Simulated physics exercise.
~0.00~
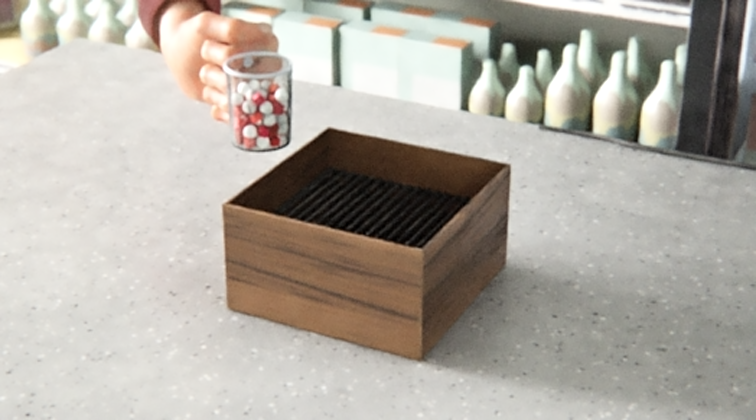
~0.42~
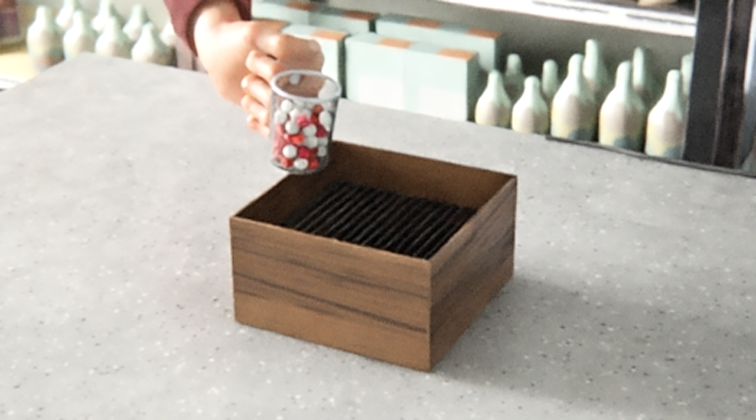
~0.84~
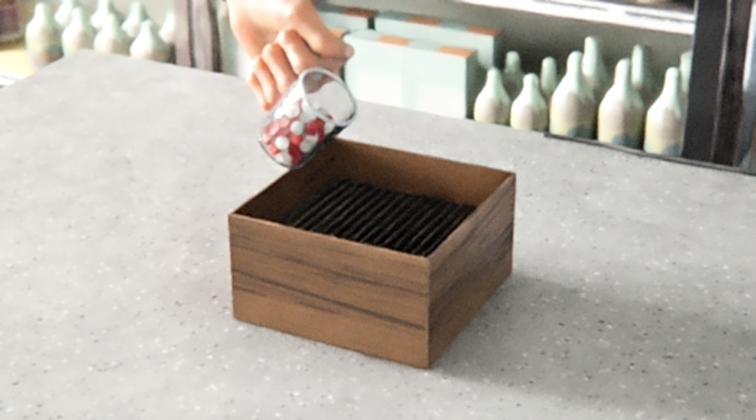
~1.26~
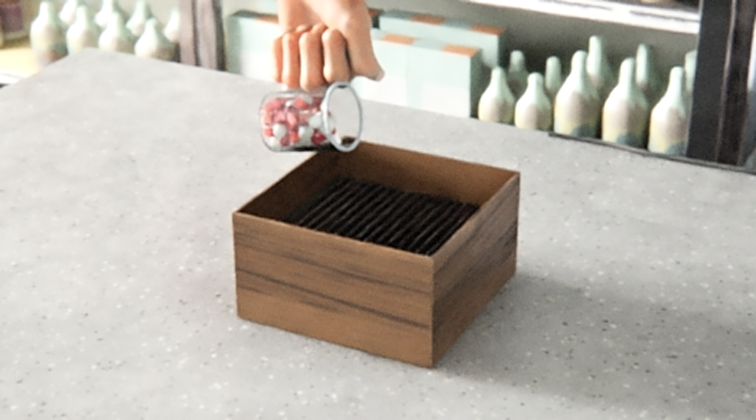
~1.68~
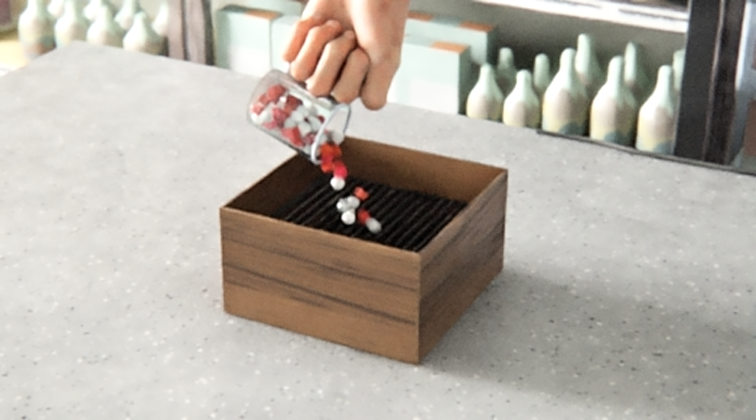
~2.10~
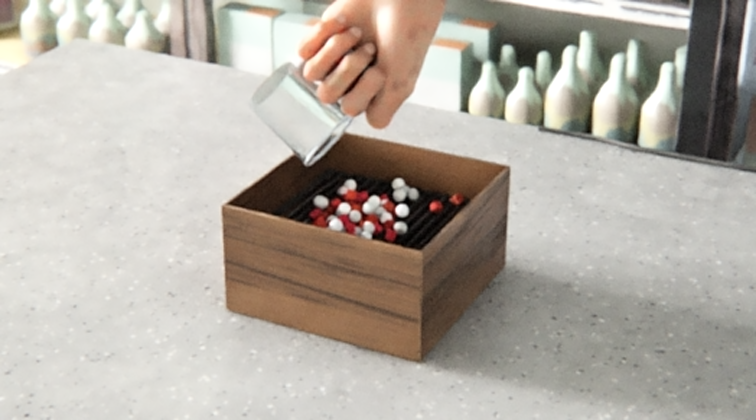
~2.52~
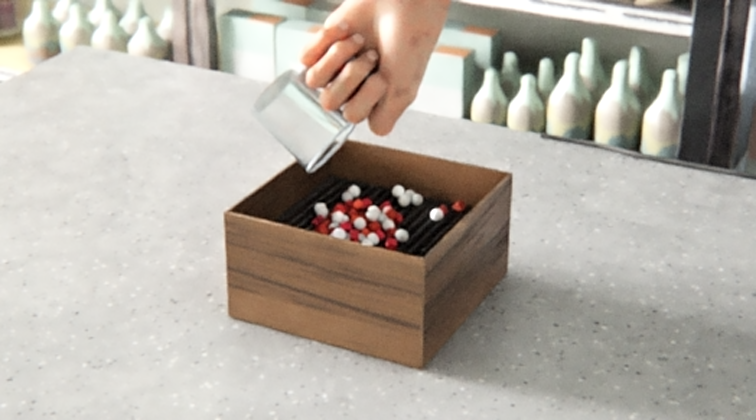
A square wooden box with dark grain and a black grille across its inside sits on a speckled grey counter, seen from slightly above by a gently swaying camera. Pale green bottles and boxes line shelves behind it. A hand holds a clear cup of red and white beads above the box's back left side. The hand moves the cup right and tips it onto its side, then tilts it further so the beads spill onto the grille. The cup empties and stays tilted mouth down, while the red and white beads rest mixed together on the black bars.
